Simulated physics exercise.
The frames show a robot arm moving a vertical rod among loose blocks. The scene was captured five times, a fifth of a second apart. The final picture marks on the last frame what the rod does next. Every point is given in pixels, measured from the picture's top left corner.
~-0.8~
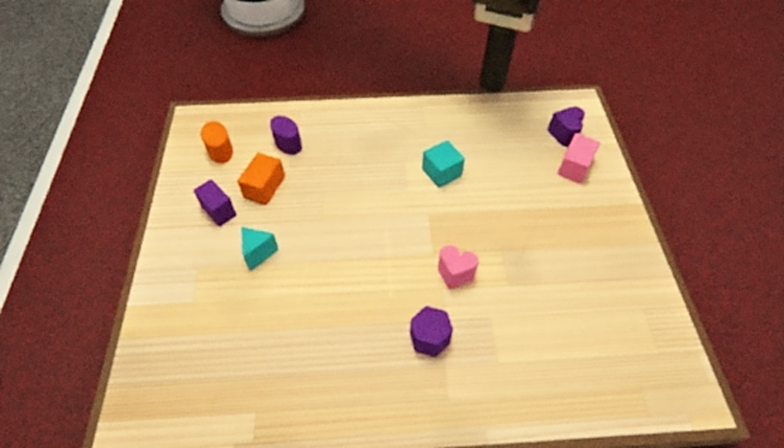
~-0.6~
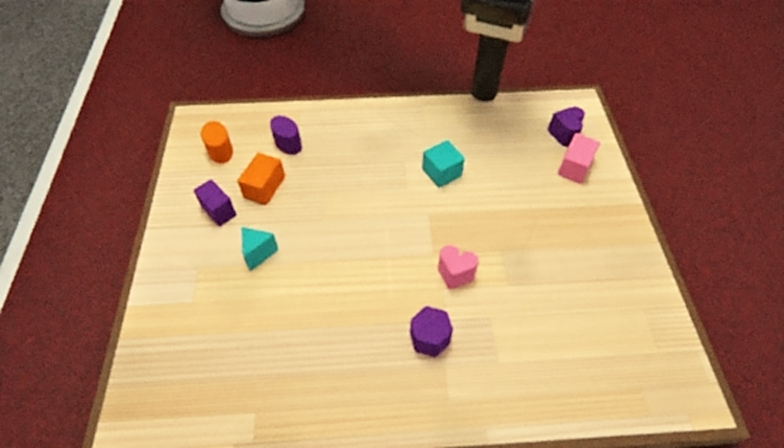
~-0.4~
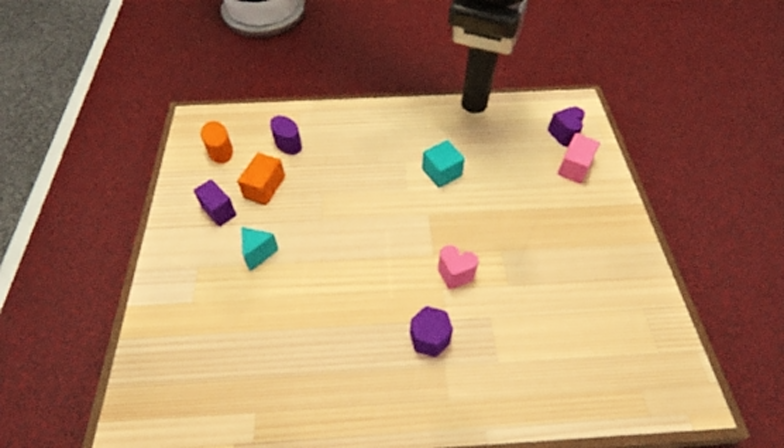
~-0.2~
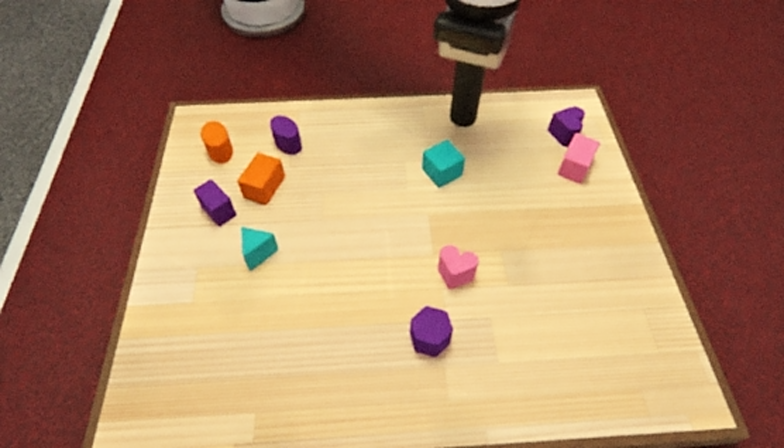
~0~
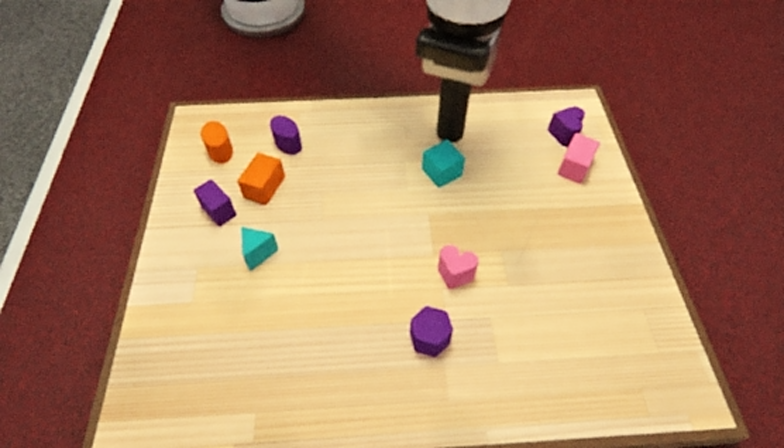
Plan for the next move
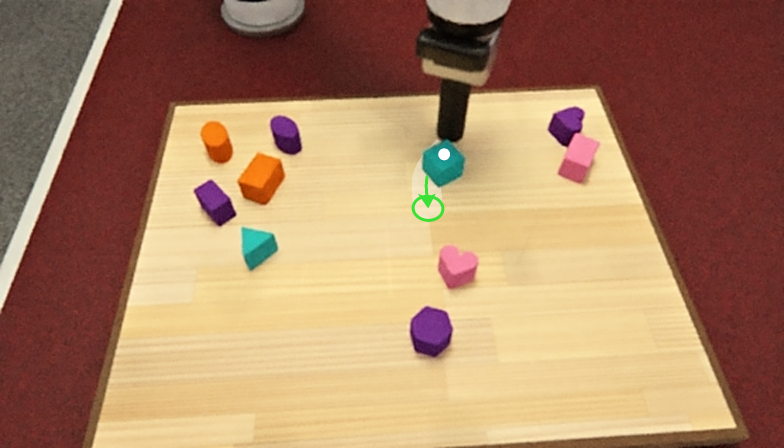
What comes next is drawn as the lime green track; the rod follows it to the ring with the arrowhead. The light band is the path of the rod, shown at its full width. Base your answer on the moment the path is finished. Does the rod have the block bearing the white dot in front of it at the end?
Yes, it checks out.
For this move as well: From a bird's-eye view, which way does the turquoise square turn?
Its spin: Anticlockwise.
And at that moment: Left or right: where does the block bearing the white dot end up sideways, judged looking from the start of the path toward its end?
It moves left.
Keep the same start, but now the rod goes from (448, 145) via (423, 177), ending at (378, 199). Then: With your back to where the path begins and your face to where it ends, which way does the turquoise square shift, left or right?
Its shift is leftward.
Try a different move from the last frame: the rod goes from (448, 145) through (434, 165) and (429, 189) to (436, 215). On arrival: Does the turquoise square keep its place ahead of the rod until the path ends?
I believe so.
The line goes from (448, 145) via (434, 163) and (426, 184), ending at (428, 208); the dot is on the turquoise square.
What follows on the original path. One third of the way, rod (435, 152); turquoise square (439, 172), turned 25° anticlockwise.
Two thirds of the way, rod (427, 175); turquoise square (439, 192), turned 65° anticlockwise.
At the end, rod (429, 197); turquoise square (447, 215), turned 95° anticlockwise; pink heart-shaped block unmoved.
